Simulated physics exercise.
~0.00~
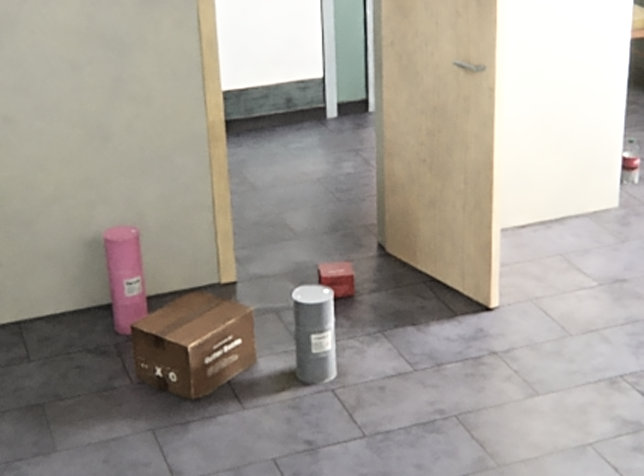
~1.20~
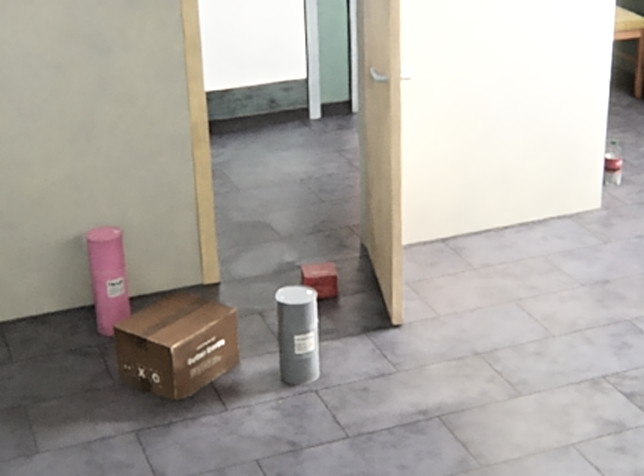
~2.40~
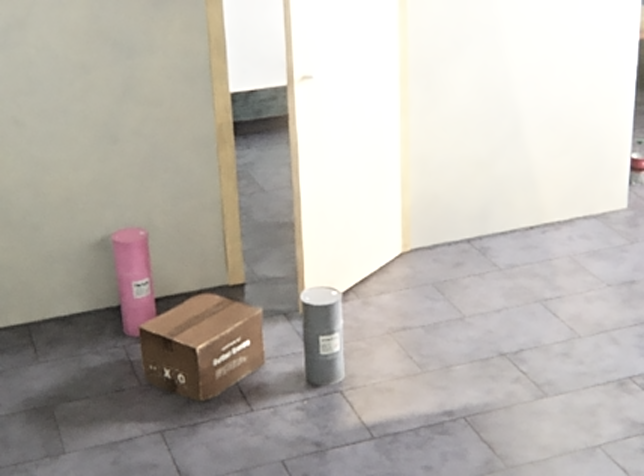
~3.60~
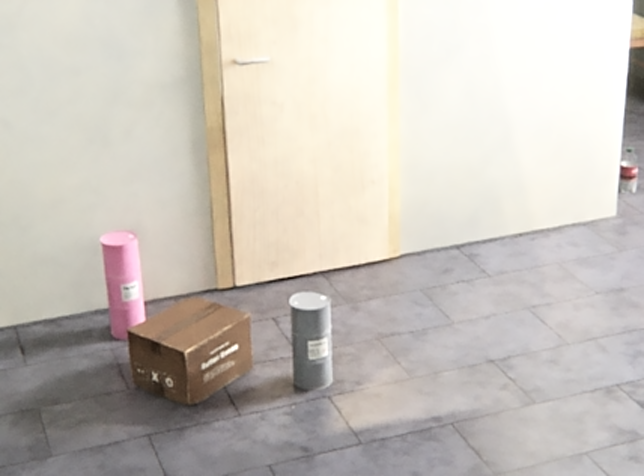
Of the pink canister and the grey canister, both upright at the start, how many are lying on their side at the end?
None of them are. The pink canister and the grey canister are both still standing upright once the door is shut.
